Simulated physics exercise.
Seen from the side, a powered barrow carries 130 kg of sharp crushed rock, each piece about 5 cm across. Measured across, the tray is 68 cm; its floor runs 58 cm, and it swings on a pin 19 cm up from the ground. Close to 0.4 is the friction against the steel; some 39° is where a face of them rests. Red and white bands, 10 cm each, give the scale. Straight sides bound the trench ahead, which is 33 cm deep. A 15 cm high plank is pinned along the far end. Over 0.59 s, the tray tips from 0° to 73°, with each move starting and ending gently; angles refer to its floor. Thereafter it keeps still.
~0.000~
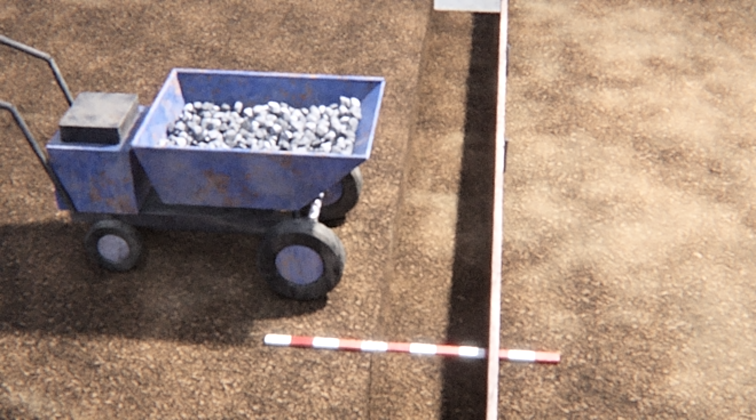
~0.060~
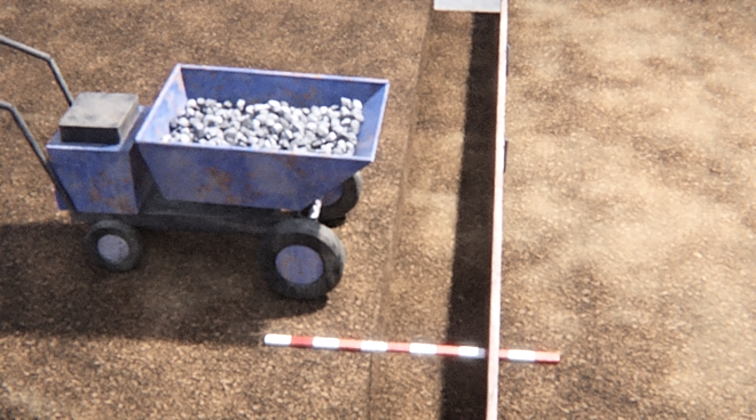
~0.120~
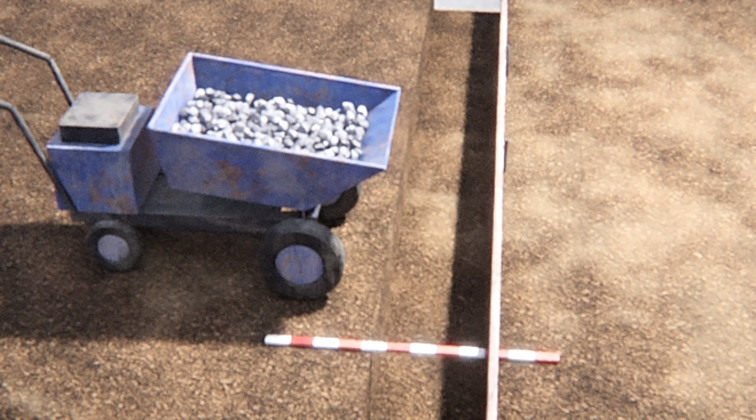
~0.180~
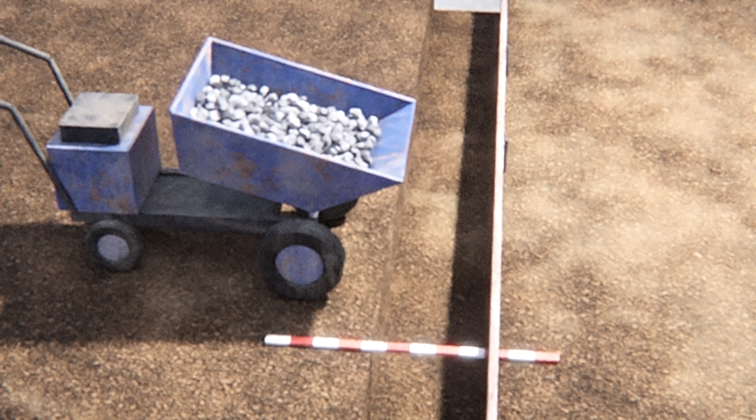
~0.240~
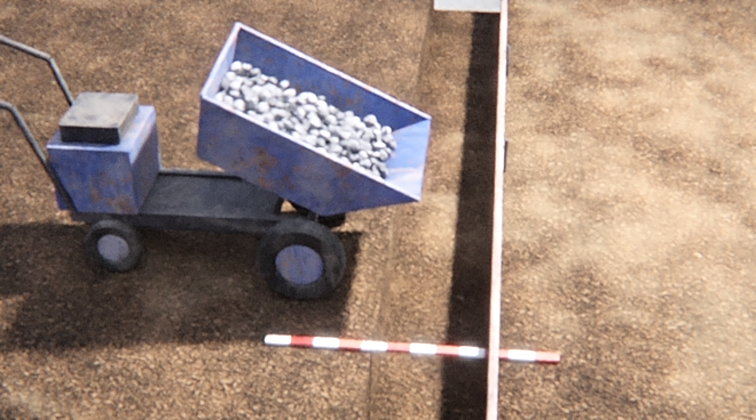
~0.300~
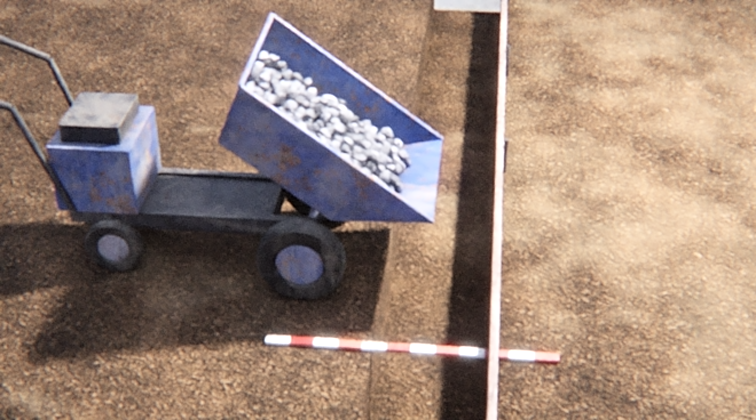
Bare brown ground beside a straight-sided trench, a blue powered barrow steadily tilting its tray of grey crushed rock towards the right.
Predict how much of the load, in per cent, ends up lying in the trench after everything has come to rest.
Roughly 87 per cent of it.
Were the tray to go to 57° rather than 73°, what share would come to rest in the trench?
Roughly 40 per cent would end in the trench.
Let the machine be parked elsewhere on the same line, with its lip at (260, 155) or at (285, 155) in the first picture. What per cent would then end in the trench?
From the first spot near 65, from the second near 100 per cent.
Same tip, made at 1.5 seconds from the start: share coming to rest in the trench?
My guess is near 100 percent.
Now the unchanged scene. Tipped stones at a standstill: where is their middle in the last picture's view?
At about pixel (462, 307) in the last view.
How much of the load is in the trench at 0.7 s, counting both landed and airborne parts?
Some 20 per cent.
After 0.4 s the floor is at 61°; 100 % in the tray; the foremost stones are at (429, 216).
After 0.7 s the floor is at 73°; 80 % in the tray, 19 % in the trench; the foremost stones are at (493, 245).
After 1.0 s the floor is at 73°; 17 % in the tray, 70 % in the trench, 13 % past the trench; the foremost stones are at (664, 295).
After 3.0 s the floor is at 73°; 0 % in the tray, 87 % in the trench, 13 % past the trench; the foremost stones are past the picture's edge.
